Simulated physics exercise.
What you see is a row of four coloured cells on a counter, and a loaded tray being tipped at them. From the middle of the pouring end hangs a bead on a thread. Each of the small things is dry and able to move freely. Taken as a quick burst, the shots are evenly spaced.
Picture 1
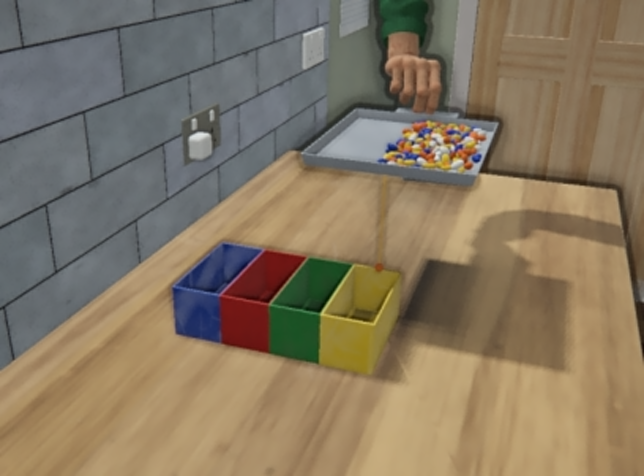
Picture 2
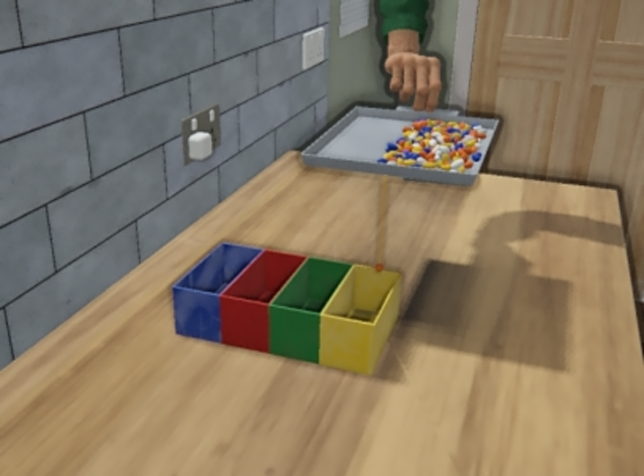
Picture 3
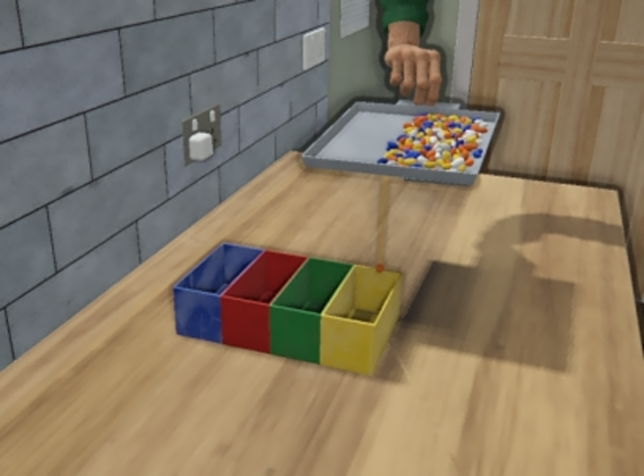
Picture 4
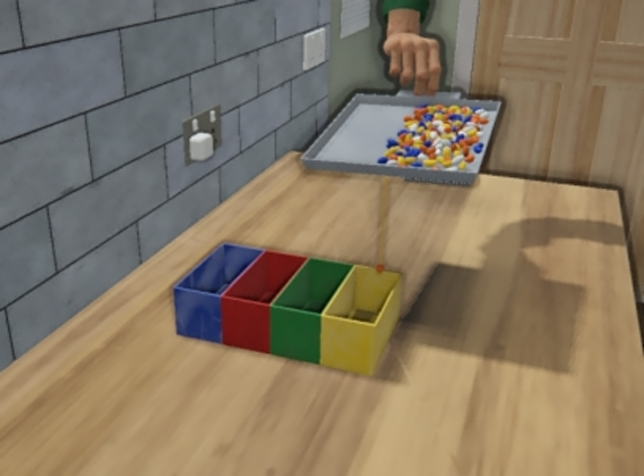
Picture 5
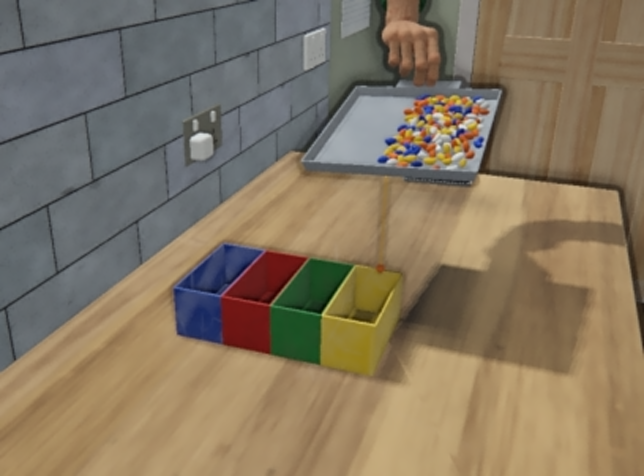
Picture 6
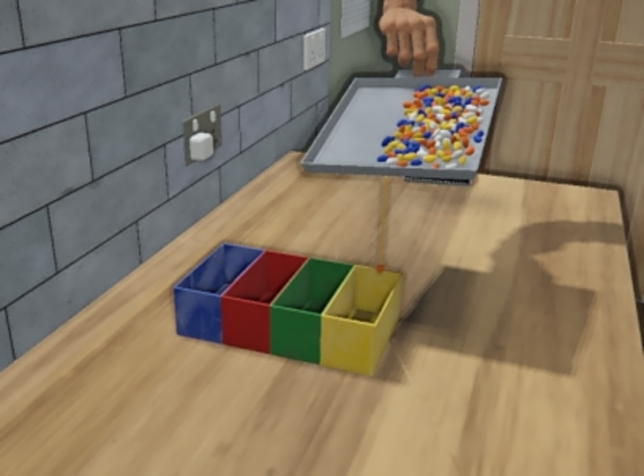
The footage shows a hand holding a grey tray of small multicoloured pieces above a wooden counter, beyond blue, red, green and yellow compartments. The hand gradually raises the tray's far edge, tilting it slightly toward its near left corner.
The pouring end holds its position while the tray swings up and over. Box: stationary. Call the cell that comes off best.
The green cell comes off best.
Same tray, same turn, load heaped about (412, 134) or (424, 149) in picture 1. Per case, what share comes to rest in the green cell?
It would be roughly 60 per cent for the first and roughly 40 per cent for the second.
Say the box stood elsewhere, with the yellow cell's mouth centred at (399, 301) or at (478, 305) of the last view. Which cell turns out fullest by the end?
Try one: That red cell; try two: The cell in blue.
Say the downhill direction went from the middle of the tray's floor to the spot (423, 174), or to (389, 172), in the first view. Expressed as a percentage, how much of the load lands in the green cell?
I'd put it at some 0 % and then some 10 %.
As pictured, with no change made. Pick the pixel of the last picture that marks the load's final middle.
Once it all stops, the middle lies near (325, 332).
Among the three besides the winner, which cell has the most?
Second: The yellow one.
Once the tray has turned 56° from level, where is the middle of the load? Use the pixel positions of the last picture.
The load's middle is around (377, 141).
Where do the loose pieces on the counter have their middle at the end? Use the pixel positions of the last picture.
Check roughly (385, 391) and you'll find the middle.
Soon after the last picture, tray tipped steeply; nearly all on the tray; a small part falling or outside the box.
A little later, tray tipped right over; nearly all on the tray; a small part in the red cell; a stray few in the green cell; a stray few in the yellow cell; a stray few falling or outside the box.
Later still, tray tipped past a quarter turn; about half in the green cell; about a third in the yellow cell; a small part in the red cell; a small part falling or outside the box.
At rest, tray tipped past a quarter turn; about half in the green cell; about a third in the yellow cell; a small part in the red cell; none in the blue cell; a small part outside the box.
